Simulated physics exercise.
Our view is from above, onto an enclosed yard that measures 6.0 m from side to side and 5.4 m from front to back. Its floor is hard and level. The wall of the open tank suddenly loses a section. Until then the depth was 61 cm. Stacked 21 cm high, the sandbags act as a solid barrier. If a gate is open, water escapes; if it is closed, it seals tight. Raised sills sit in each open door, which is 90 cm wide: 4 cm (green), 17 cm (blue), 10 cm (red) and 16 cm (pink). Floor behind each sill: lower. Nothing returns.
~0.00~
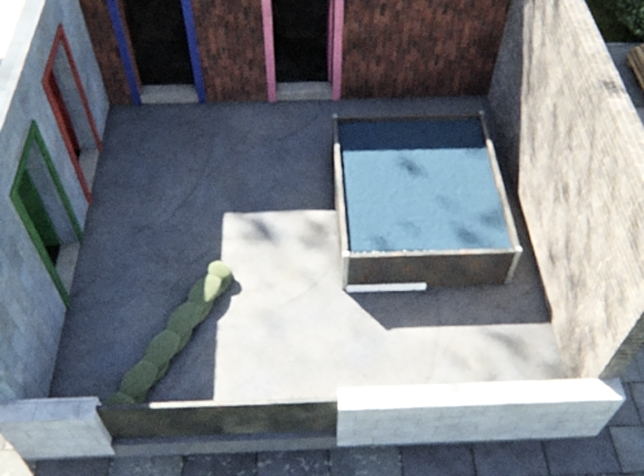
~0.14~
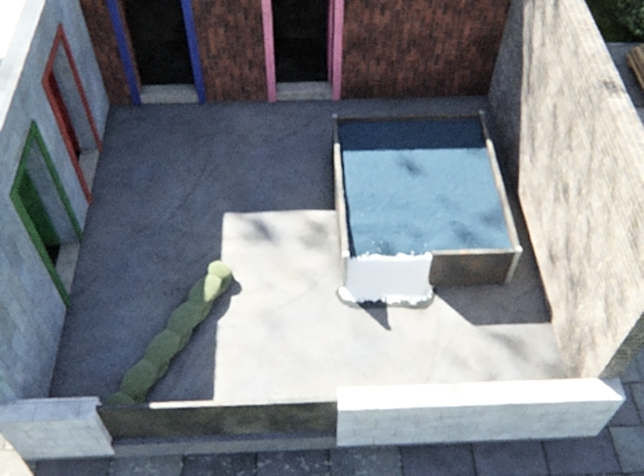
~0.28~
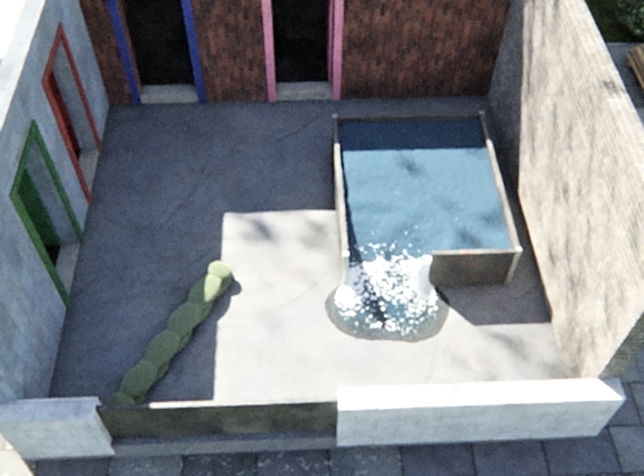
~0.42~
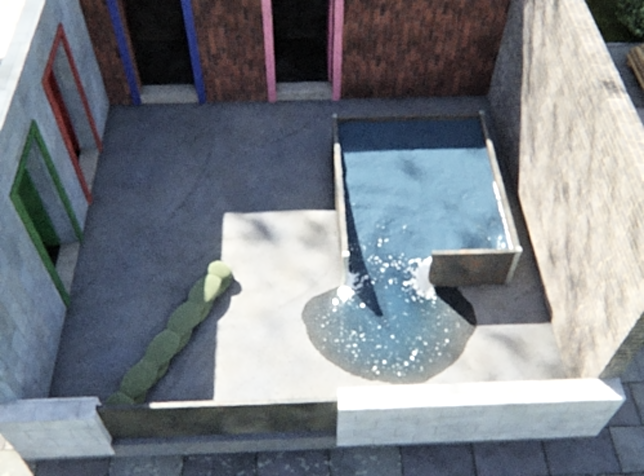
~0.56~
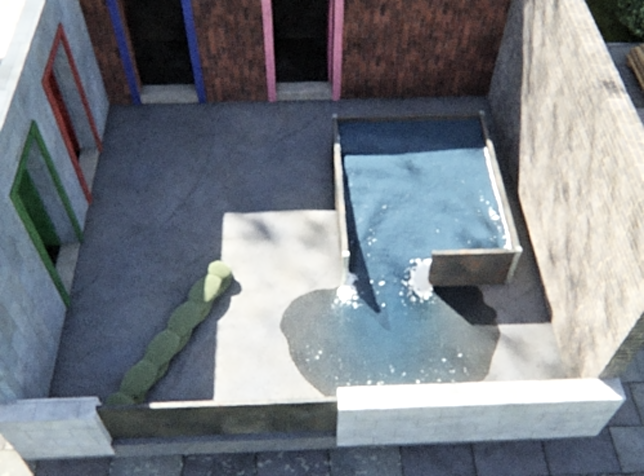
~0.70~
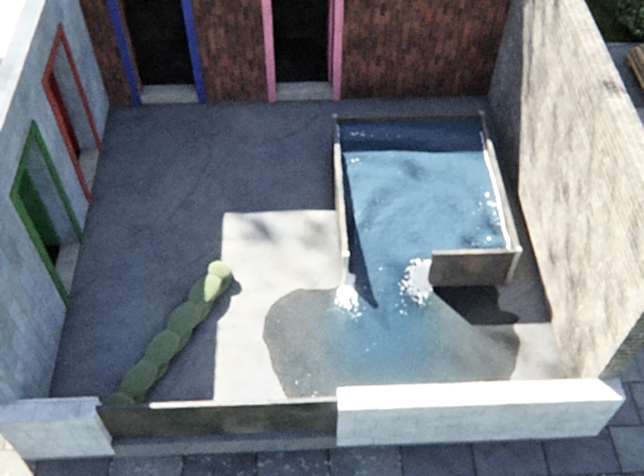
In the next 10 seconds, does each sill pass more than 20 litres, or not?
In order: Green door: Within the limit, blue door: Within the limit, red door: Within the limit, pink door: Within the limit.
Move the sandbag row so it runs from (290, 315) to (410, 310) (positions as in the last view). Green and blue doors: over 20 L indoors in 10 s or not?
Note - green: Limit exceeded; blue: Limit held.
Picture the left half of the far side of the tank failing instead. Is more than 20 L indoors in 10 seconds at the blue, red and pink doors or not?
At blue the amount is beneath the mark, at red it is higher than the mark, and at pink it is higher than the mark.
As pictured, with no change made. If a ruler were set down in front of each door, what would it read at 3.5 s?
Centimetres: Green 4 / blue 0 / red 0 / pink 0.
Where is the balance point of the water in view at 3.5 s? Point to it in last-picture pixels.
Roughly (375, 278) in the last picture.
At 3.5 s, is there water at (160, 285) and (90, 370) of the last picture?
In that order: Flooded, flooded.
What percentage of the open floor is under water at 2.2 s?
About 30 per cent.
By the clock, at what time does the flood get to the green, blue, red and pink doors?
Green: 3.0 s; blue: 5.5 s; red: 4.0 s; pink: 5.5 s.
After 1.4 s water covers 20 % of the floor and is deepest (38 cm) near (378, 400); green door not reached, blue door not reached, red door not reached, pink door not reached.
After 2.2 s water covers 30 % of the floor and is deepest (41 cm) near (140, 424); green door not reached, blue door not reached, red door not reached, pink door not reached.
After 3.5 s water covers 50 % of the floor and is deepest (32 cm) near (142, 409); green door 4 cm at the sill, 0 L in, blue door not reached, red door not reached, pink door not reached.
After 6.0 s water covers 90 % of the floor and is deepest (25 cm) near (142, 409); green door 3 cm at the sill, 2 L in, blue door 5 cm at the sill, 0 L in, red door 2 cm at the sill, 0 L in, pink door 10 cm at the sill, 0 L in.
After 10.0 s water covers 95 % of the floor and is deepest (18 cm) near (484, 103); green door 5 cm at the sill, 2 L in, blue door 10 cm at the sill, 0 L in, red door 10 cm at the sill, 3 L in, pink door 14 cm at the sill, 0 L in.
